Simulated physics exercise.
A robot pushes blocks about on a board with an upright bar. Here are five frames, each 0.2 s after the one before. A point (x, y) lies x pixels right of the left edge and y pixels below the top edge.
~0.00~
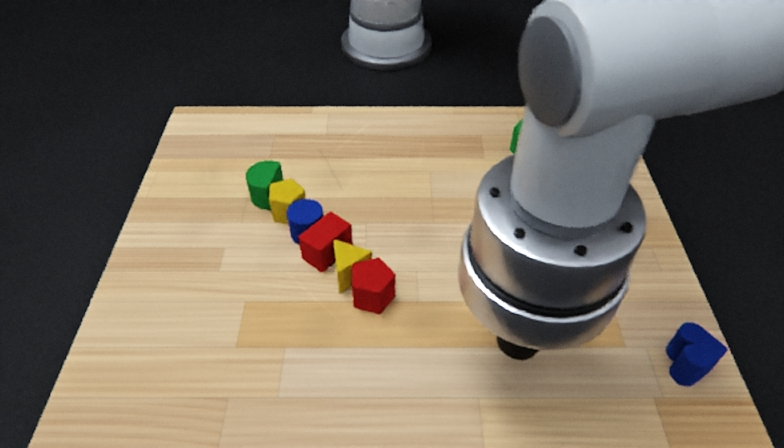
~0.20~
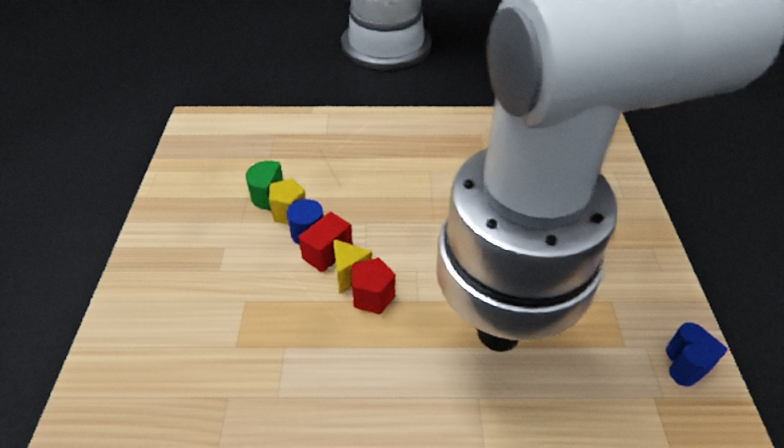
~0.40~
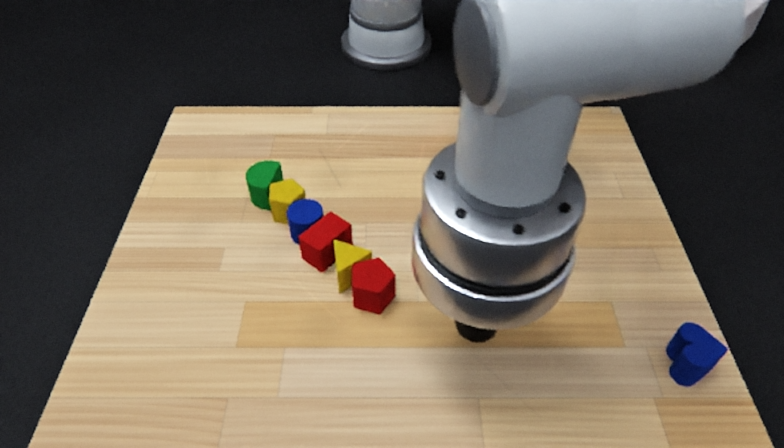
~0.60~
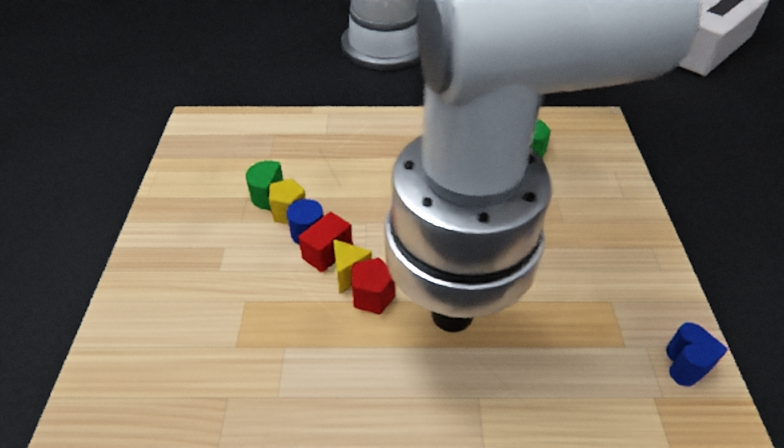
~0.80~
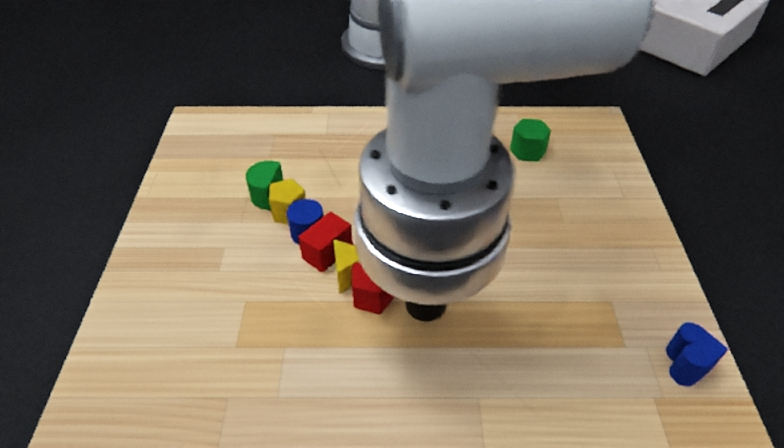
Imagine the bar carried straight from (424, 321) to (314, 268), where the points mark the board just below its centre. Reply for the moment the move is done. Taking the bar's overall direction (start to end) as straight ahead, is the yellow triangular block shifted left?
It seems so.
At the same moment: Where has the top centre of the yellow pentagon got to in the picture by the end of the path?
I'd guess (279, 179).
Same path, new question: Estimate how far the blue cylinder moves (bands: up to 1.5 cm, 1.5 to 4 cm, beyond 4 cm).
From 1.5 to 4 cm.
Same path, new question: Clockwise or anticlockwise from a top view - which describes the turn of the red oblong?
Seen from above, clockwise.
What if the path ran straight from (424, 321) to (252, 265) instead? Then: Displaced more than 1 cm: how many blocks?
That's three or more.
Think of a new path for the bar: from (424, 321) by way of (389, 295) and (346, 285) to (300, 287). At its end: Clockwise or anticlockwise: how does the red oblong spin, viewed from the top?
From above, the red oblong will be seen to turn clockwise.
The first path, step by step. One third of the way, bar at (385, 287); yellow pentagon at (280, 185), turned 15° clockwise; blue cylinder at (298, 204); red oblong at (315, 224), turned 30° clockwise; yellow triangular block at (327, 250); red pentagon at (349, 268).
Two thirds of the way, bar at (347, 269); yellow pentagon at (279, 179); blue cylinder at (296, 198); red oblong at (306, 222), turned 55° clockwise; yellow triangular block at (283, 242); red pentagon at (309, 254), turned 25° anticlockwise.
At the end, bar at (311, 252); yellow pentagon at (279, 179); blue cylinder at (297, 197); red oblong at (305, 221), turned 55° clockwise; yellow triangular block at (245, 235), turned 15° anticlockwise; red pentagon at (272, 244), turned 35° anticlockwise.
